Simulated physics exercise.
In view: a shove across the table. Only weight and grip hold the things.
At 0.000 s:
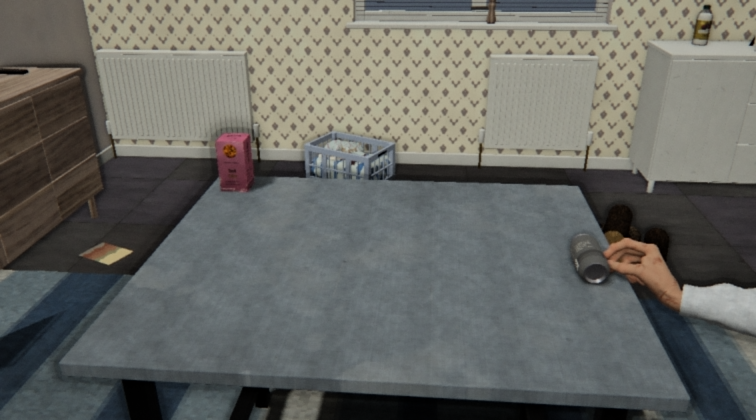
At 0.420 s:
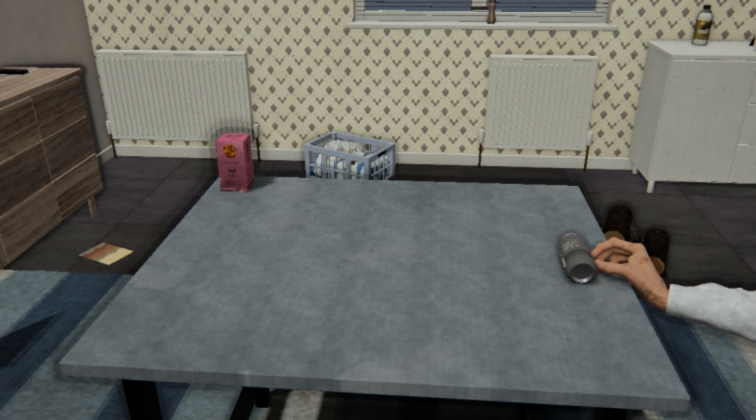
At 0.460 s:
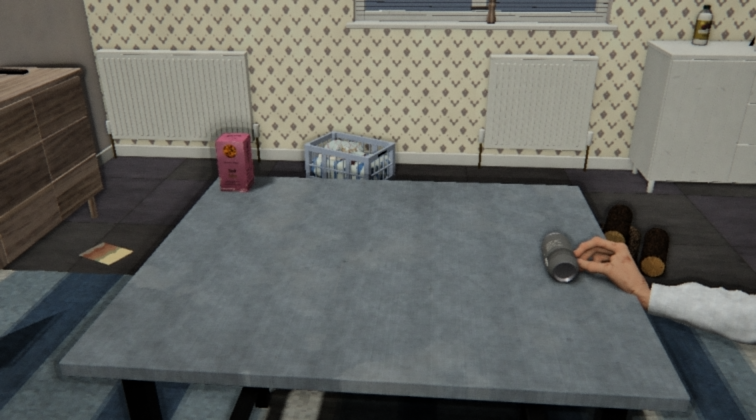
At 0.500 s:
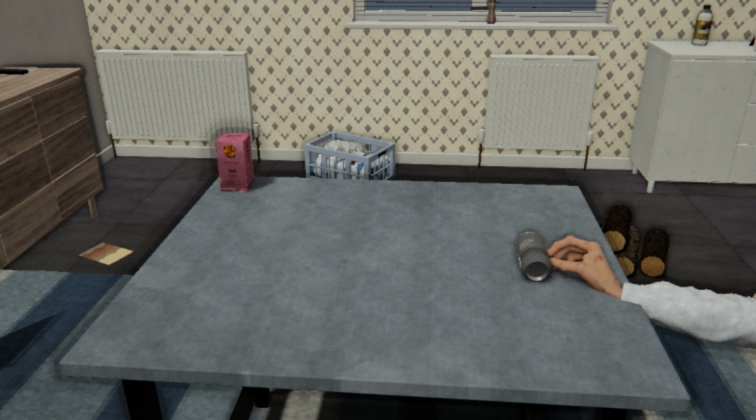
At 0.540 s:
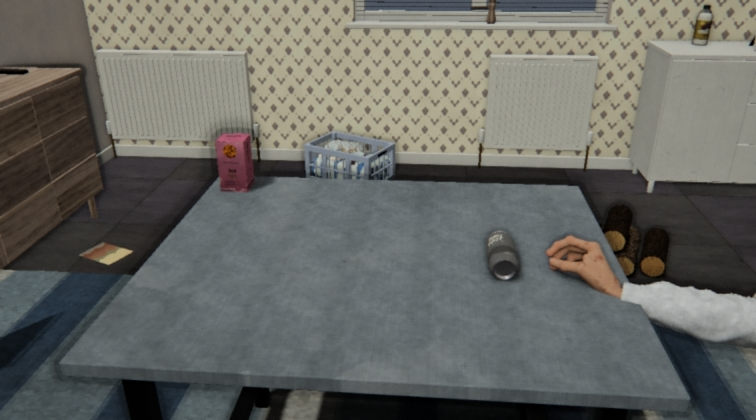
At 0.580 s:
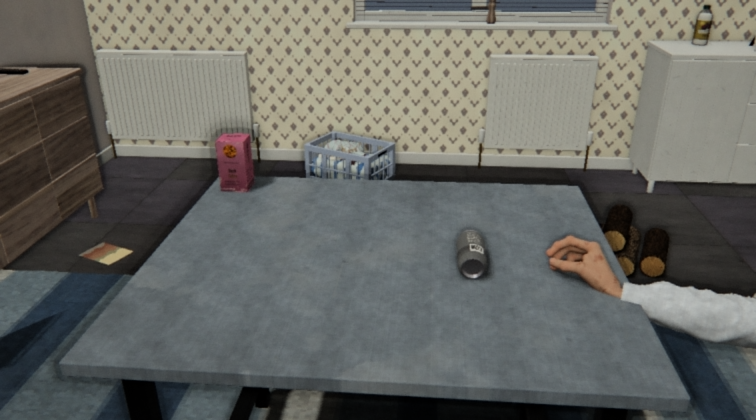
A hand pushes a grey can left across the table, and it rolls away from the fingers.
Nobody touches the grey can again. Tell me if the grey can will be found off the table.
The grey can goes over the edge.
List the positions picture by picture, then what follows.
In the first picture, under the hand; grey can (589, 258).
In the second picture, under the hand; grey can (576, 258).
In the third picture, under the hand; grey can (559, 257).
In the fourth picture, grey can (533, 256).
In the fifth picture, grey can (502, 255) rolled about its own width.
In the sixth picture, grey can (472, 254) rolled well along.
After 0.78 s, grey can rolled well along near (326, 248).
After 0.98 s, grey can rolled well along near (192, 243).
After 1.28 s, grey can now off the table.
After 1.48 s, things are still on the move.
By the end (1.6 s), off the table, grey can.
